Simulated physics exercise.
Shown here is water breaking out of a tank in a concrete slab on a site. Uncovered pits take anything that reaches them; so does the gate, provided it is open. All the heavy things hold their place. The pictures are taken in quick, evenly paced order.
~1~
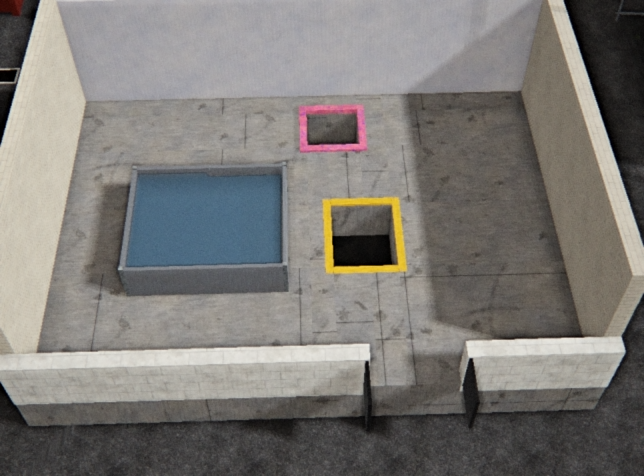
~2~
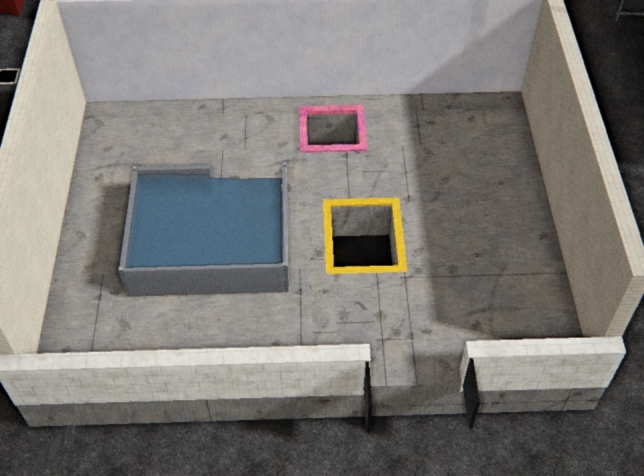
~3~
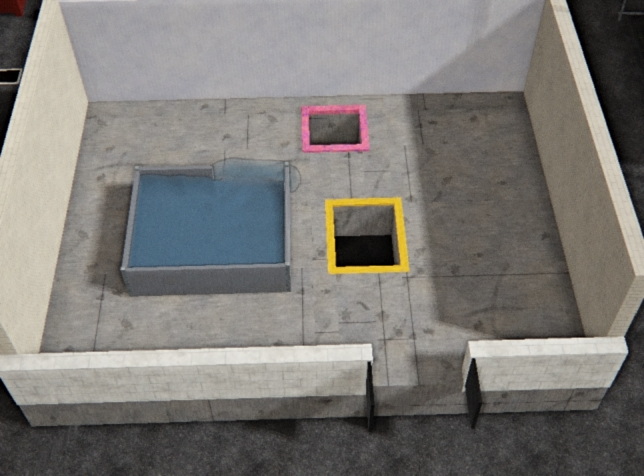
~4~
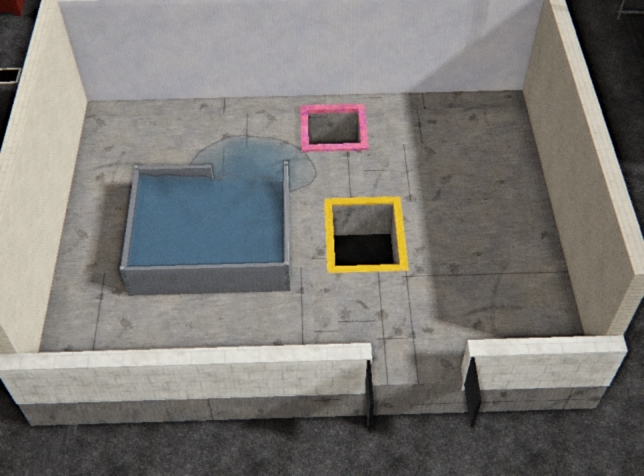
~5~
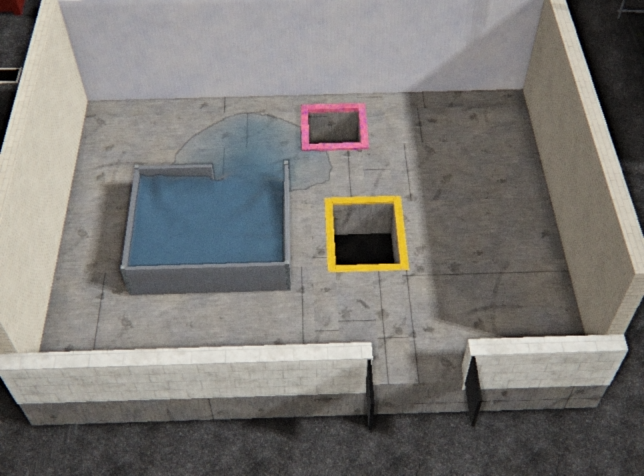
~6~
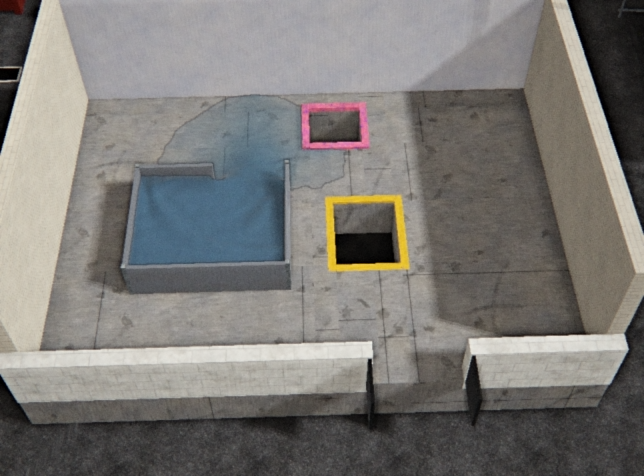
A grey-walled tank of blue water stands on the left of a concrete slab enclosed by pale walls, seen from high above the front wall. To its right, a pink-framed square opening lies near the back and a larger yellow-framed one closer, beyond a gap in the front wall. Part of the tank's far side opens, and water pours through, spreading thinly backward and sideways around the pink frame.
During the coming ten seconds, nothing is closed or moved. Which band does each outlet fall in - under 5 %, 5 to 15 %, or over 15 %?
Bands: The gate is in the under 5 % band; the pink pit is in the over 15 % band; the yellow pit is in the under 5 % band.
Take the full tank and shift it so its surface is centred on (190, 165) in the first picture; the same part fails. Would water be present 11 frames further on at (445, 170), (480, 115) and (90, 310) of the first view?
Unflooded - soaked - unflooded.
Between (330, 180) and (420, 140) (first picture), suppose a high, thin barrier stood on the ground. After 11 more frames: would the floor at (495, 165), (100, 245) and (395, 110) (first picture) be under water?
Listed order - dry, dry, wet.
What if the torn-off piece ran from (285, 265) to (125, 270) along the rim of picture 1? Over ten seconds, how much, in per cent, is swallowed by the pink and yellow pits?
Pink: 2 percent; yellow: 6 percent.
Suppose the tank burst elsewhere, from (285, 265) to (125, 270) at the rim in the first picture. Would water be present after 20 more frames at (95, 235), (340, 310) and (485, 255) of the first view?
So the first one is drenched, the next drenched, and the last drenched.
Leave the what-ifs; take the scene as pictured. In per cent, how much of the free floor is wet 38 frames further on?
I'd put it at roughly 60 per cent.
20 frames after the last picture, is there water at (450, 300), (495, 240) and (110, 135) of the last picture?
Point by point: Unwetted; unwetted; swamped.
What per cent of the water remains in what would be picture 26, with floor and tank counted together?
Roughly 88 per cent.
A moment on, water covers 15 % of the floor; the gate 0 %, the pink pit 1 %, the yellow pit 0 %.
Next, water covers 25 % of the floor; the gate 0 %, the pink pit 5 %, the yellow pit 0 %.
Then, water covers 35 % of the floor; the gate 0 %, the pink pit 12 %, the yellow pit 0 %.
Later, water covers 60 % of the floor; the gate 0 %, the pink pit 18 %, the yellow pit 0 %.
In the end, water covers 90 % of the floor; the gate 0 %, the pink pit 22 %, the yellow pit 1 %.
